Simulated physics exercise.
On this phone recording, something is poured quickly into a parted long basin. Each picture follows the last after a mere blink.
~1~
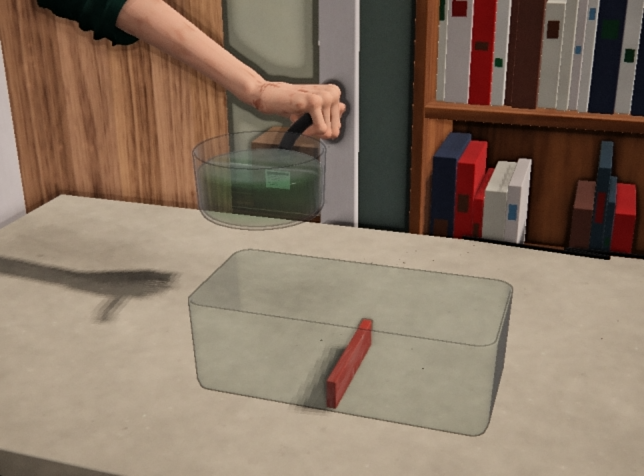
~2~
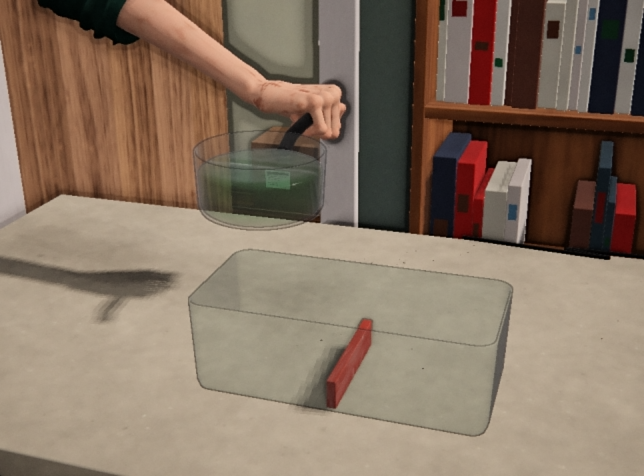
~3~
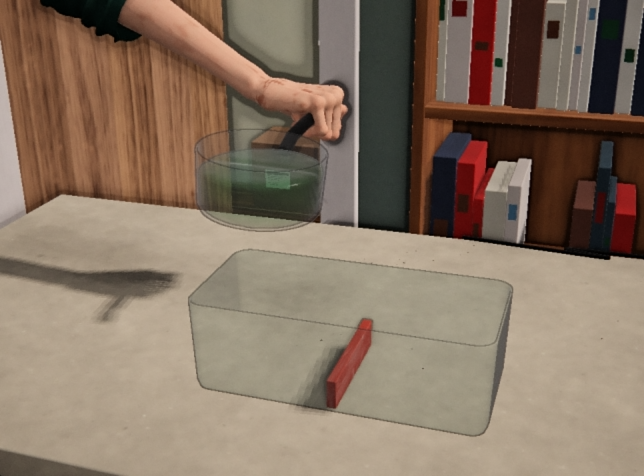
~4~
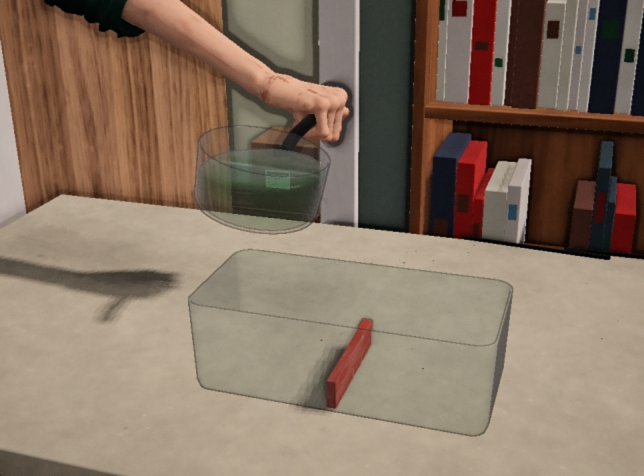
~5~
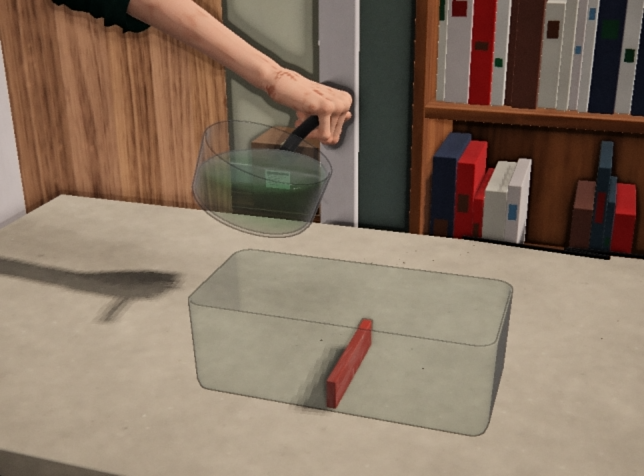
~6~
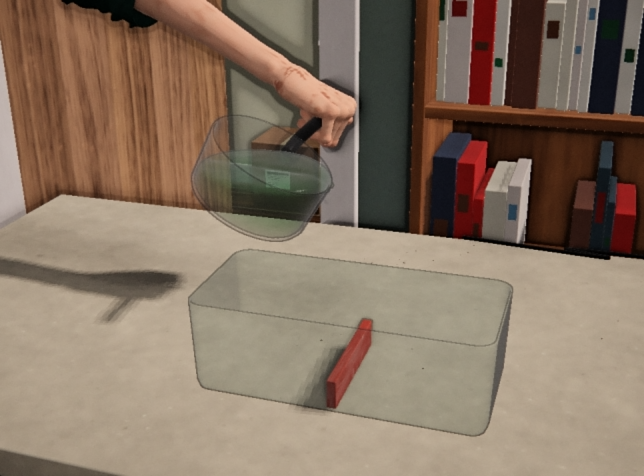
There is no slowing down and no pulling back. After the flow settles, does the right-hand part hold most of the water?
Yes, the right part does.
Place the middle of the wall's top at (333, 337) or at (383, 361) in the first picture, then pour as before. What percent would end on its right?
Roughly 85 % and 30 %.
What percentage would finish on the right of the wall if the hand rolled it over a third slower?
Near 70 in a hundred.
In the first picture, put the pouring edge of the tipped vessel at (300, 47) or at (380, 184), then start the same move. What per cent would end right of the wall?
65 % and 90 %.
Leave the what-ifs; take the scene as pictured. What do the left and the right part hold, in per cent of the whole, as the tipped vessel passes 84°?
0 per cent left, 25 per cent right.
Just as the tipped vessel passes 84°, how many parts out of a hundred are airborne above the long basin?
I'd put it near 40 per cent.
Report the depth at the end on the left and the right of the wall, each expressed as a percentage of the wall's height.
Left side: Approx. 30 %; right side: Approx. 60 %.
A moment on, the tilt is 84° and 35 per cent is still to pour, 1 is left of the wall and 26 right of it.
Next, the tilt is 99° and 9 per cent is still to pour, 19 is left of the wall and 66 right of it.
Then the tilt is 99° and 1 per cent is still to pour, 30 is left of the wall and 66 right of it.
Later the tilt is 99° and 0 per cent is still to pour, 33 is left of the wall and 66 right of it.
In the end 34 per cent lies left of the wall, 66 right of it and 0 outside.
